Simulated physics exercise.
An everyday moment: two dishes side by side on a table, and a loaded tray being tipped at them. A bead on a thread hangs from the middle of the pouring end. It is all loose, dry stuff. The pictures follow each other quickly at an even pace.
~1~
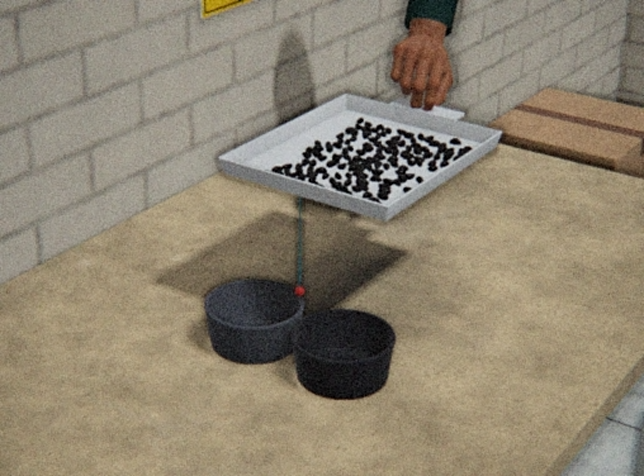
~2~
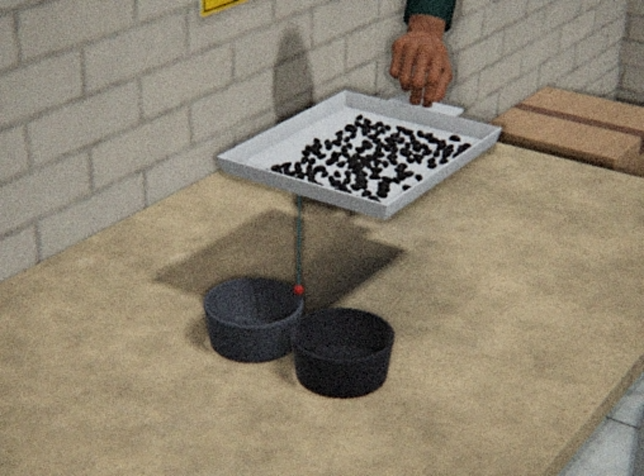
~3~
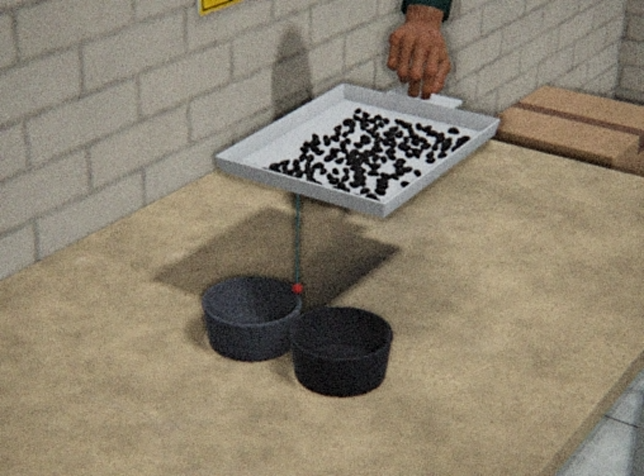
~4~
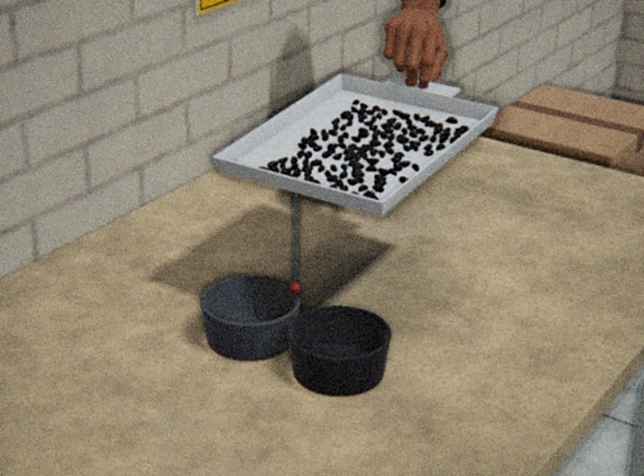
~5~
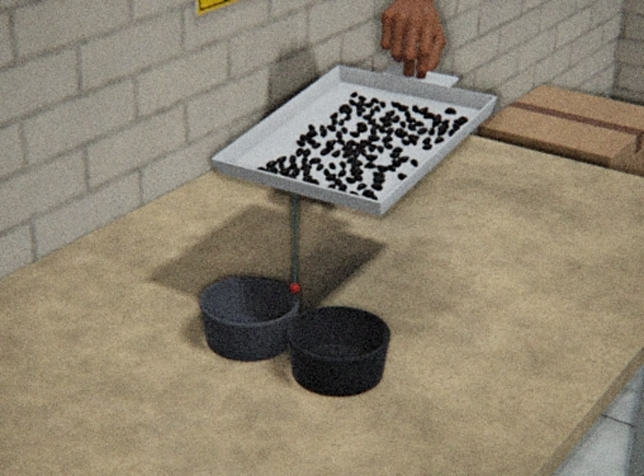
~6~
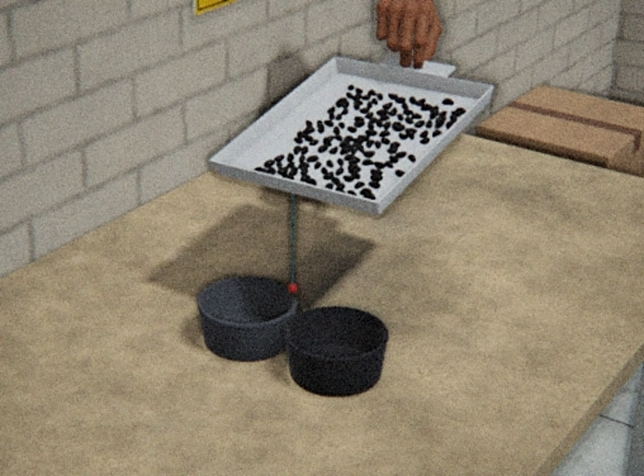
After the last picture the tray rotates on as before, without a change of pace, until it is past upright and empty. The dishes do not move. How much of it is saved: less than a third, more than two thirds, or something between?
In the dishes lies from one third to two thirds of it.
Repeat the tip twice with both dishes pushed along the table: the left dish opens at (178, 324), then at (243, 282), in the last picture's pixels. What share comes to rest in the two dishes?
In turn 30 and 30 in a hundred.
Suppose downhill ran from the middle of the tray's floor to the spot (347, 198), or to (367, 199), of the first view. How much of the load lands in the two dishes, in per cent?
The first gives 80 %, the second 80 %.
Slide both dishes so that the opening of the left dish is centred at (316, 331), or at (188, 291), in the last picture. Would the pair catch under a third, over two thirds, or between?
In turn: Under a third; beyond two thirds.
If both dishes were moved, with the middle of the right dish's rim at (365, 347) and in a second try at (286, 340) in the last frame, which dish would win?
In turn: Left; the left-hand dish.
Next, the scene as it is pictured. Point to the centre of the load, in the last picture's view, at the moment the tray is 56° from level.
Close to (300, 157).
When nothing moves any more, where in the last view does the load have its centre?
Around (234, 343).
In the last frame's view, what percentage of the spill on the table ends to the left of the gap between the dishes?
Some 100 per cent.
Soon after the last picture, tray tipped steeply; nearly all on the tray; a stray few in the air.
A little later, tray tipped right over; nearly all on the tray; a stray few in the left dish; a stray few outside both; a small part in the air.
Later still, tray tipped past a quarter turn; a small part in the right dish; about half in the left dish; about half outside both.
At rest, tray tipped past a quarter turn; a small part in the right dish; about half in the left dish; about half outside both.
